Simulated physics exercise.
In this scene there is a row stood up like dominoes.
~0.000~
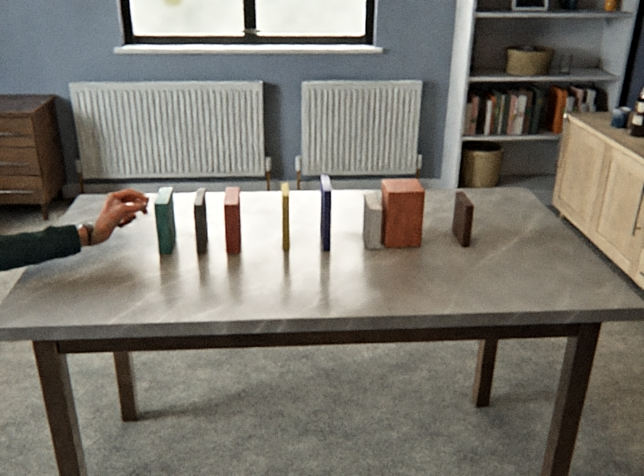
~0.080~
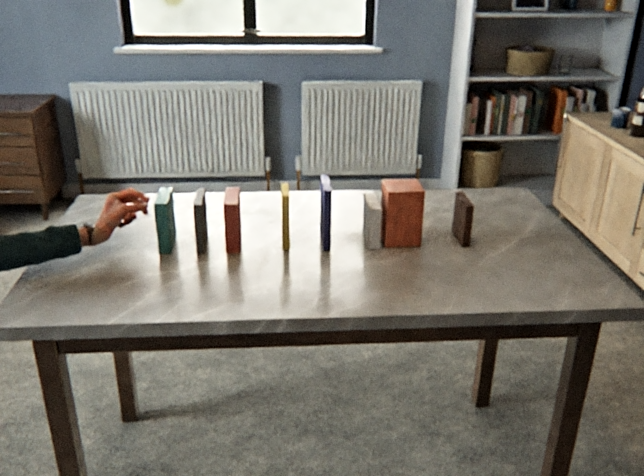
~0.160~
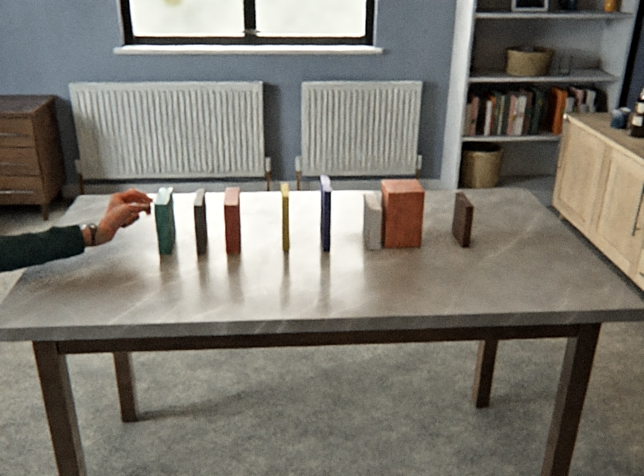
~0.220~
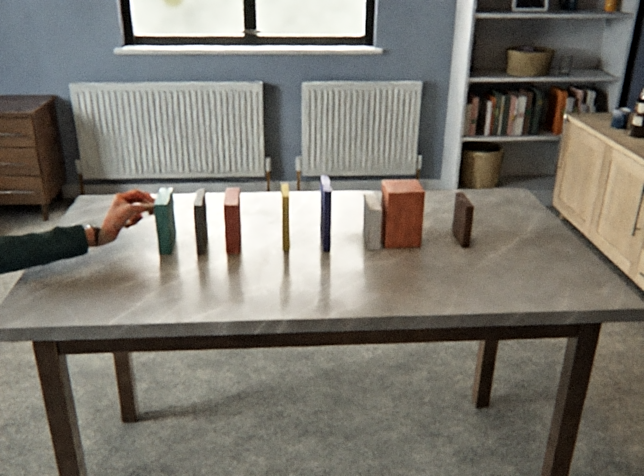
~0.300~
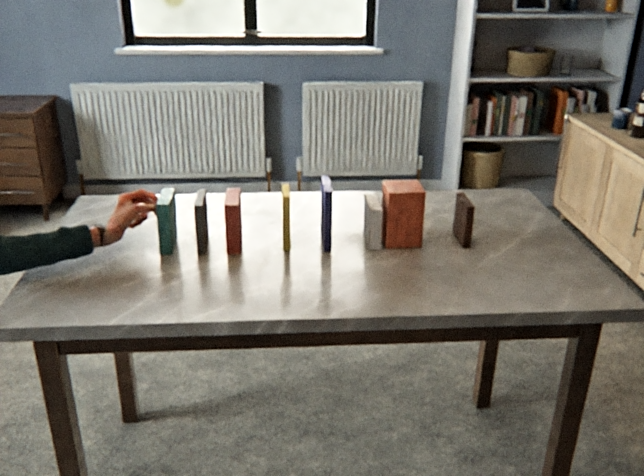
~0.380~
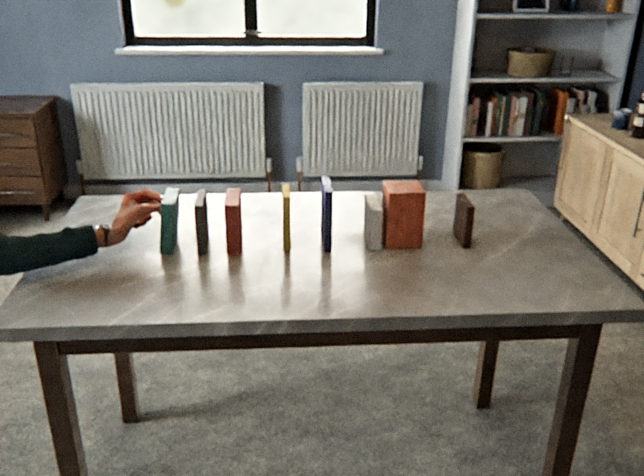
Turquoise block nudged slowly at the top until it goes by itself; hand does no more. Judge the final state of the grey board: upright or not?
My prediction is that it comes down.
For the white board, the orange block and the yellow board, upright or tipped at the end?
Result - white board up, orange block up, yellow board down.
By 0.78 s, turquoise block 48° over; grey board tilted by 24° near (213, 222).
By 1.08 s, turquoise block 72° over; grey board tilted by 65° near (231, 231); red block on its side; yellow board tilted by 36°.
By 1.18 s, turquoise block 72° over; grey board tilted by 65° near (231, 231); red block on its side; yellow board tilted by 61°.
By 2.38 s, turquoise block 73° over; grey board tilted by 65° near (231, 232); red block on its side; yellow board tilted by 70°.
When it is over (3.8 s), lying over on the table, red block, yellow board and grey board; moved from the start, blue block; left askew, white board; orange block as before. End places, in pixels of the last picture, grey board near (231, 232).
